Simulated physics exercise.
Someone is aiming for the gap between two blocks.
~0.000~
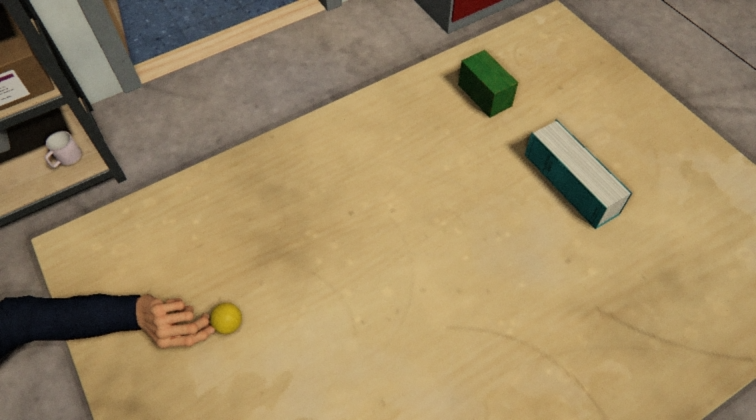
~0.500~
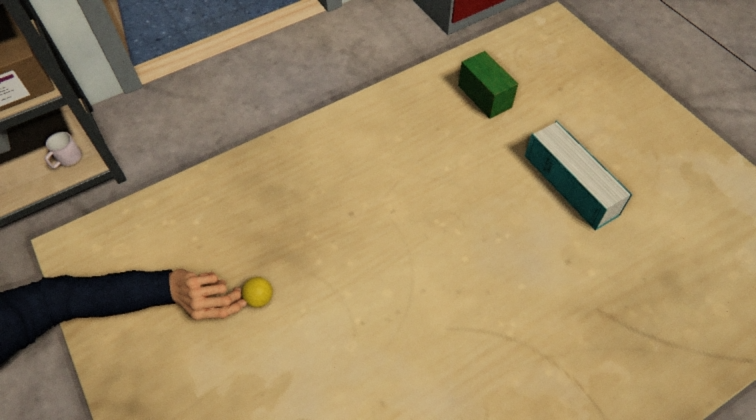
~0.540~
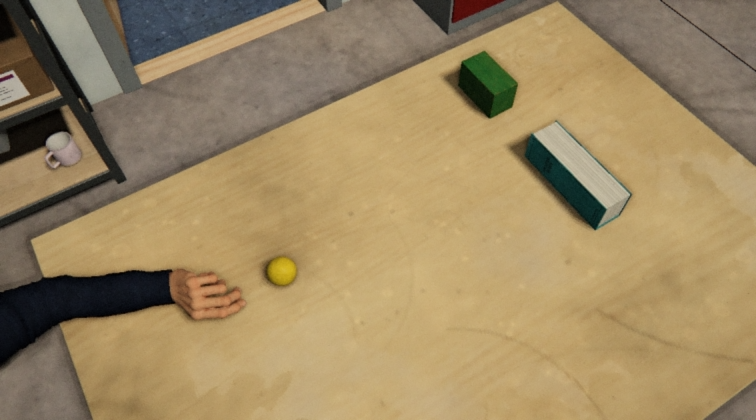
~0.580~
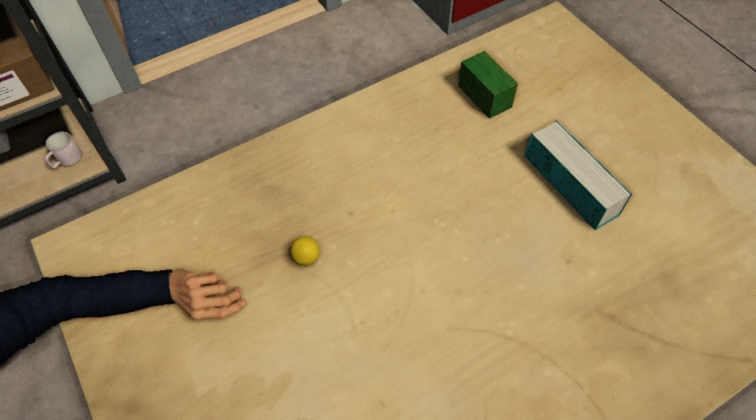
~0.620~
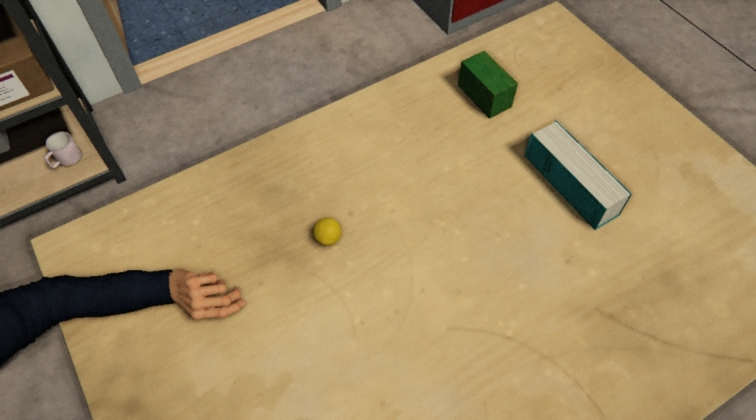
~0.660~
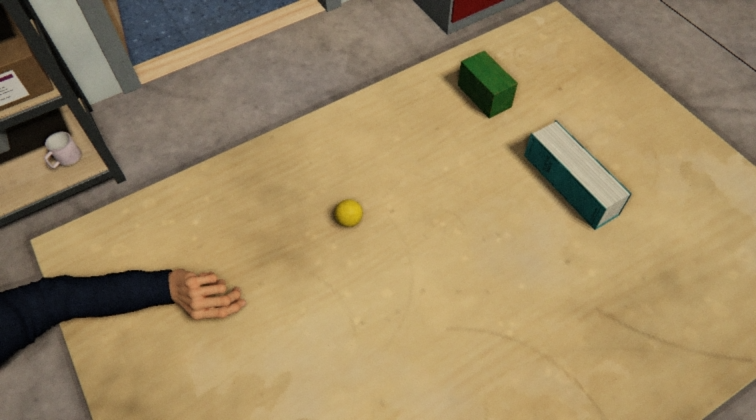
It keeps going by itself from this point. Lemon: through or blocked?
Blocked.
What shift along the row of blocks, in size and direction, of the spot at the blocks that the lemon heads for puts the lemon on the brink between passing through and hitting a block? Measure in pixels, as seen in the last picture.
Down, by 20 pixels.
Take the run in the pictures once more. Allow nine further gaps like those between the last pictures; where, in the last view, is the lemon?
Predicted centre pixel: Approx. (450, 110).
After 1.10 s, lemon coming back near (431, 107).
After 1.80 s, lemon coming back near (317, 100).
By the end (2.3 s), the lemon hits a block.
